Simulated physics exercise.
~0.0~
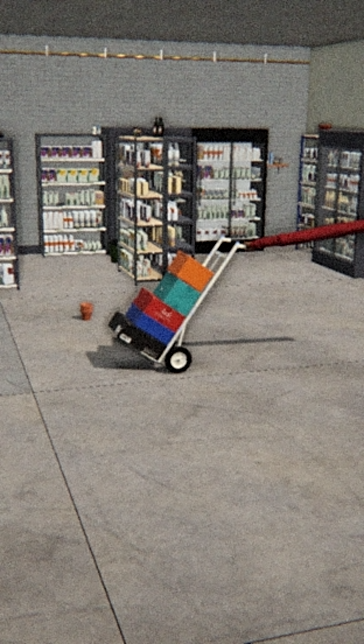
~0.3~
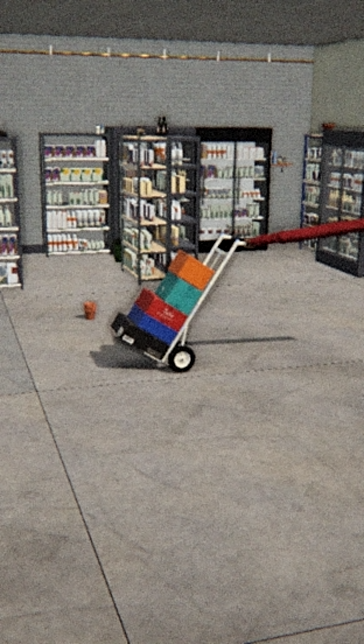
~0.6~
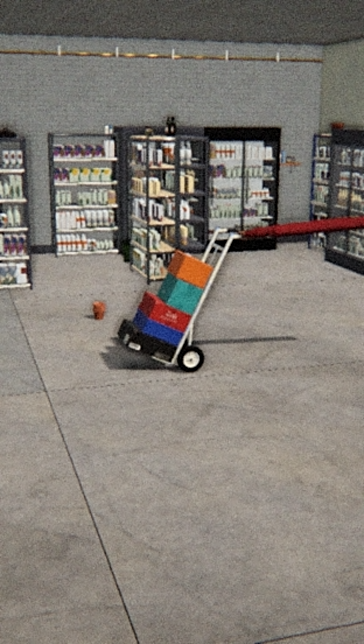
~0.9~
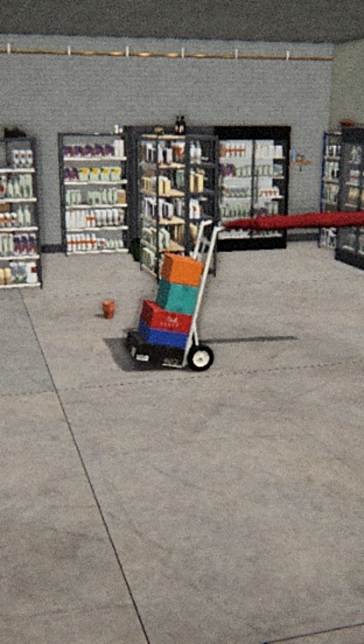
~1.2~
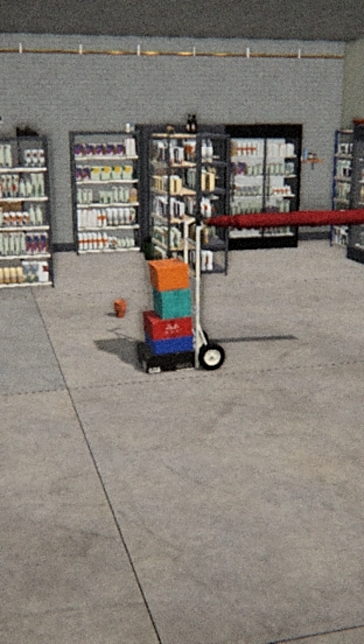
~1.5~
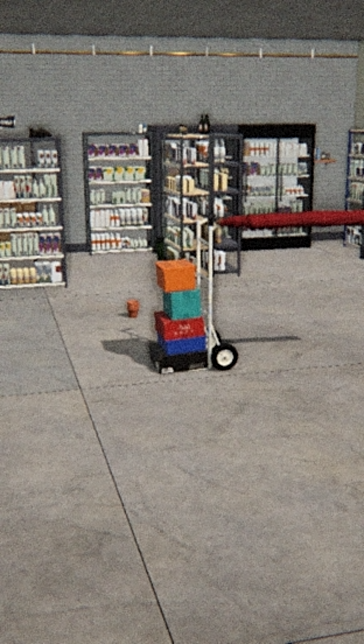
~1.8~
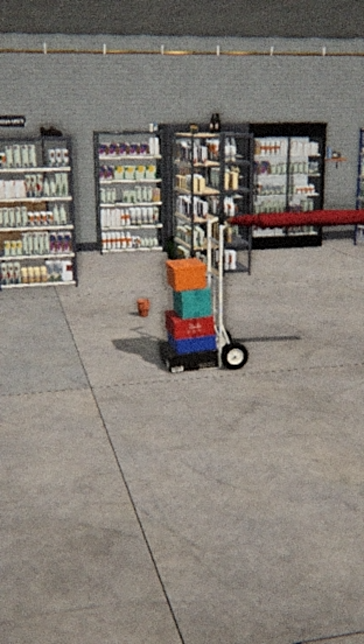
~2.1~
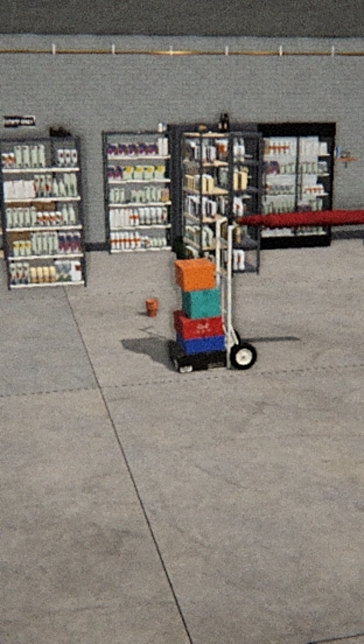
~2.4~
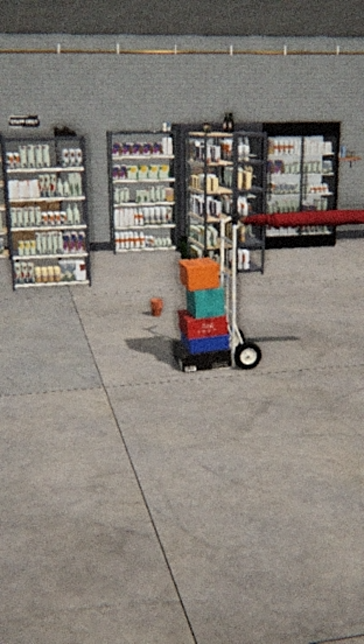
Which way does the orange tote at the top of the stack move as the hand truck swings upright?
The orange tote moves to the left as the hand truck comes upright.
